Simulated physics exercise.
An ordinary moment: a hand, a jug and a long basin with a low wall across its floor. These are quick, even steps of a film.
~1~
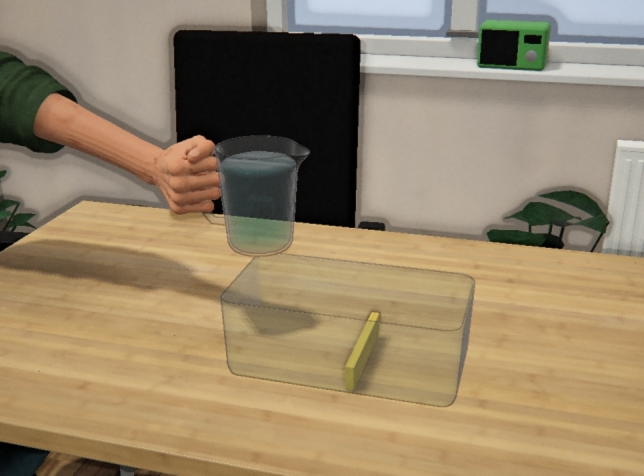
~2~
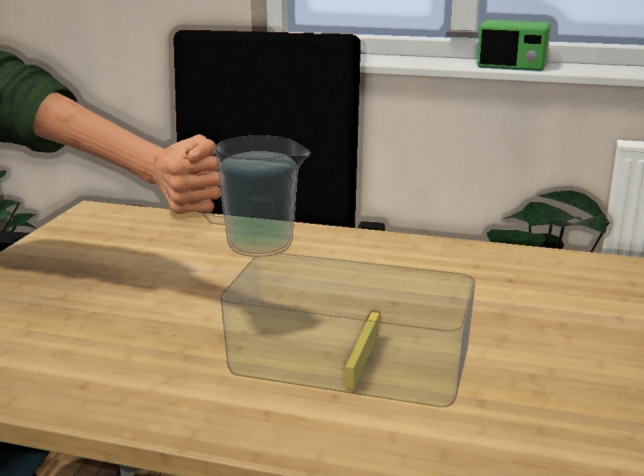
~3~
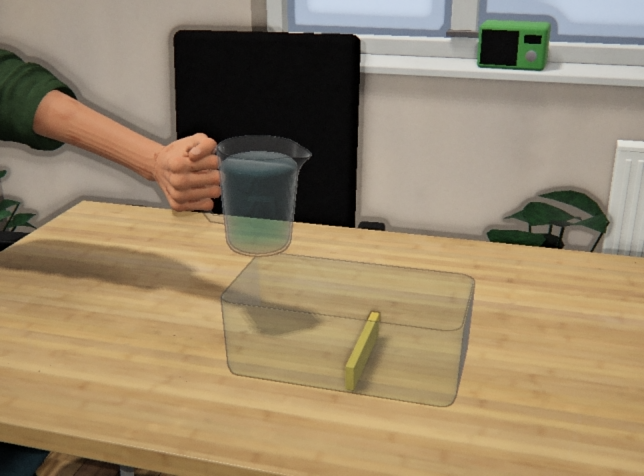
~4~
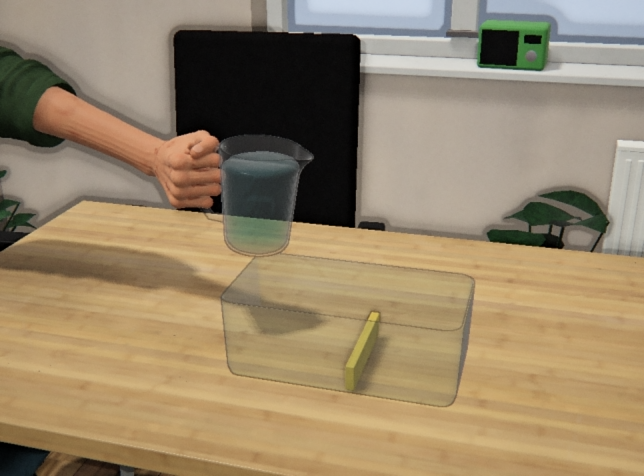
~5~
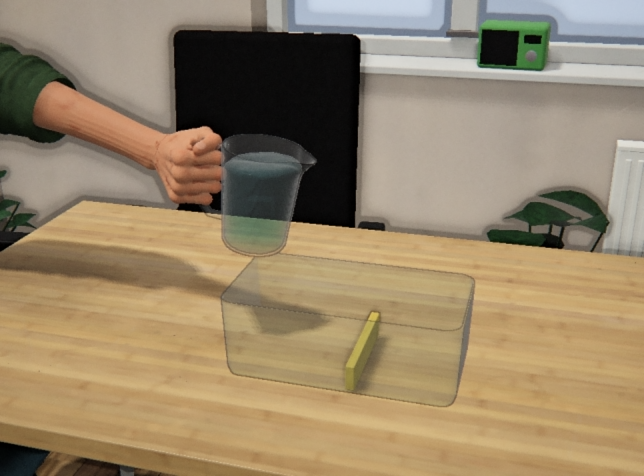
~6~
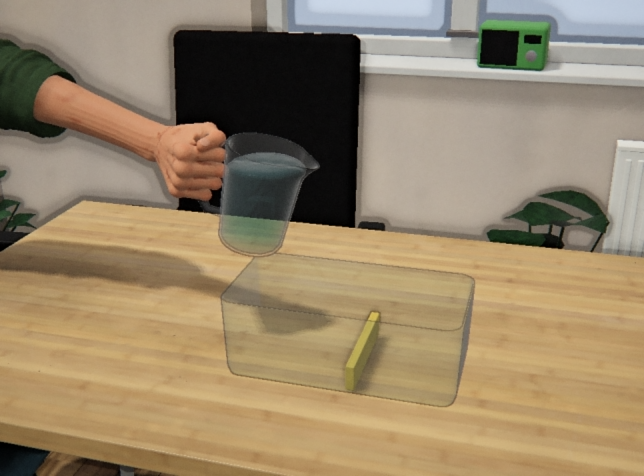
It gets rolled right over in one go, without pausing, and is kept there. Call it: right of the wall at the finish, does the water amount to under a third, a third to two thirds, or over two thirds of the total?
A third to two thirds of the total.
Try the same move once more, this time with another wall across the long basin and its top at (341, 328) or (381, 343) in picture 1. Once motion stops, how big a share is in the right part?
80 % then 15 %.
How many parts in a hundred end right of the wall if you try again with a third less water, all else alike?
Estimate: Around 25 per cent.
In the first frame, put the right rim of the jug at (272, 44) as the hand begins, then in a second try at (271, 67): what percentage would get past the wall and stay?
It comes out at around 35 percent and then around 20 percent.
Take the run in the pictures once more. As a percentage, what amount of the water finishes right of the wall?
Roughly 50 %.
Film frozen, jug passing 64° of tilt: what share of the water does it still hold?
Amount still in: Approx. 80 %.
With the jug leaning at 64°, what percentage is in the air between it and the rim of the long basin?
I'd put it at roughly 15 percent of it.
A moment on, the jug is tipped part way and 80 per cent is still to pour, 1 is left of the wall and 6 right of it.
Next, the jug is tipped on its side and 28 per cent is still to pour, 16 is left of the wall and 42 right of it.
Then the jug is tipped right over and 1 per cent is still to pour, 46 is left of the wall and 51 right of it.
Later the jug is tipped right over and 0 per cent is still to pour, 47 is left of the wall and 52 right of it.
At rest 47 per cent lies left of the wall, 52 right of it and 1 outside.
